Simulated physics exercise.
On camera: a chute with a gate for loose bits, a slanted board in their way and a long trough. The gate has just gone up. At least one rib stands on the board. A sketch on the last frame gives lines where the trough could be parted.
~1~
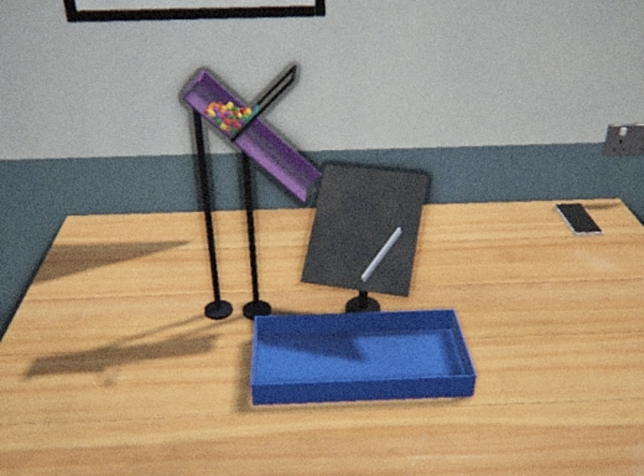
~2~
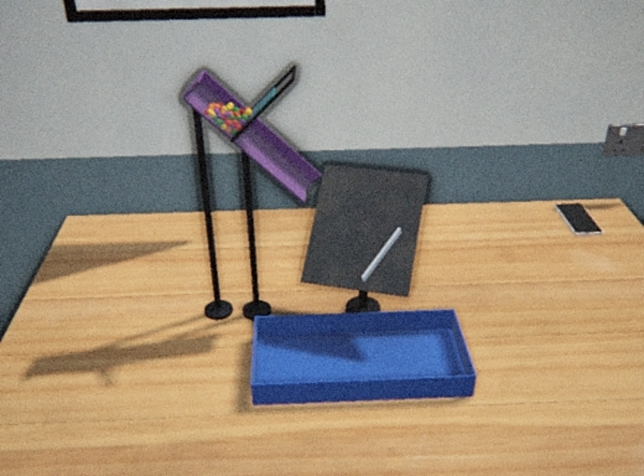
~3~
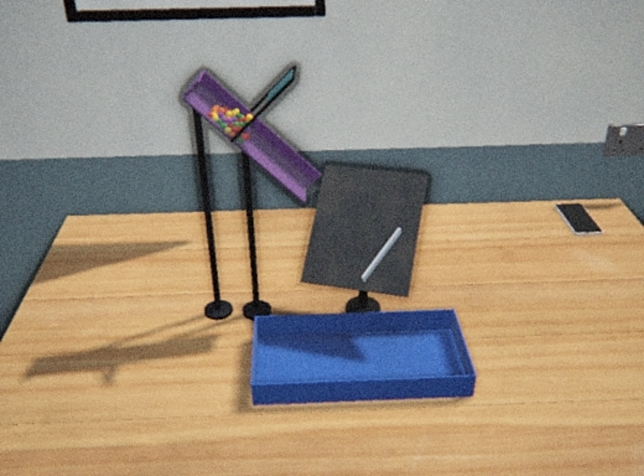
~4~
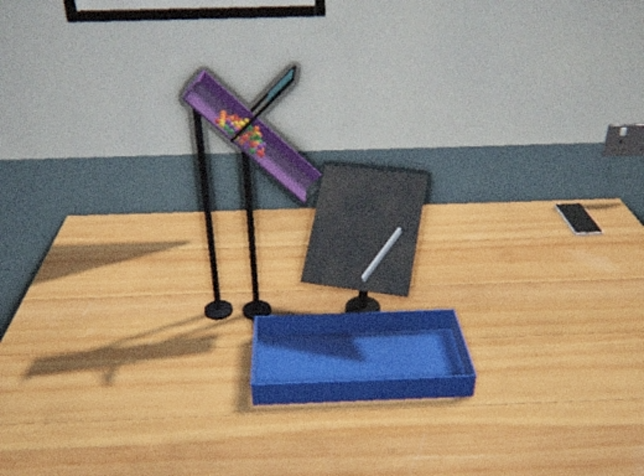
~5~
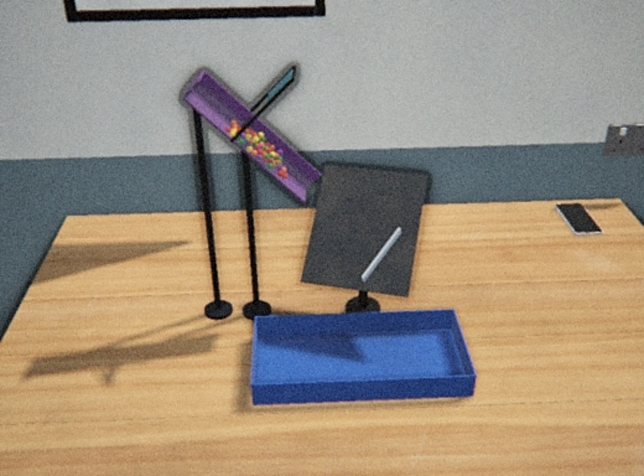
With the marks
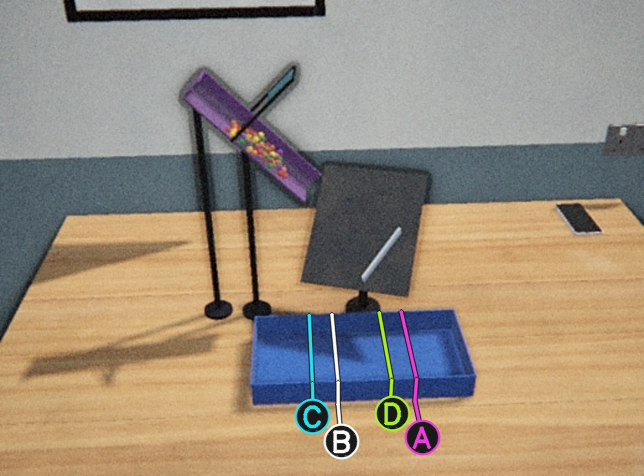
Small colorful beads sat bunched behind a gate in a tilted purple chute, then slipped past it and slid down to the right in a loosening stream, above a dark slanted board and an empty blue tray.
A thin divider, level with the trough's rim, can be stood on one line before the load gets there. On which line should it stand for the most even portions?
I would pick line B.
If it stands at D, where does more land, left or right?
Left.
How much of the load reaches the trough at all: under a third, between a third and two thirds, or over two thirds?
It is over two thirds.
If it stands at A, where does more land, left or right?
Left.
On the marked copy, line A crosses the front rim at (416, 378); line B crosses the front rim at (338, 381); line C crosses the front rim at (312, 382); line D crosses the front rim at (391, 379).
If A is chosen, of what is caught, almost all on the left of the divider, about a tenth on the right.
If B is chosen, of what is caught, roughly half on the left of the divider, roughly half on the right.
If C is chosen, of what is caught, roughly a quarter on the left of the divider, the larger part on the right.
If D is chosen, of what is caught, almost all on the left of the divider, about a tenth on the right.
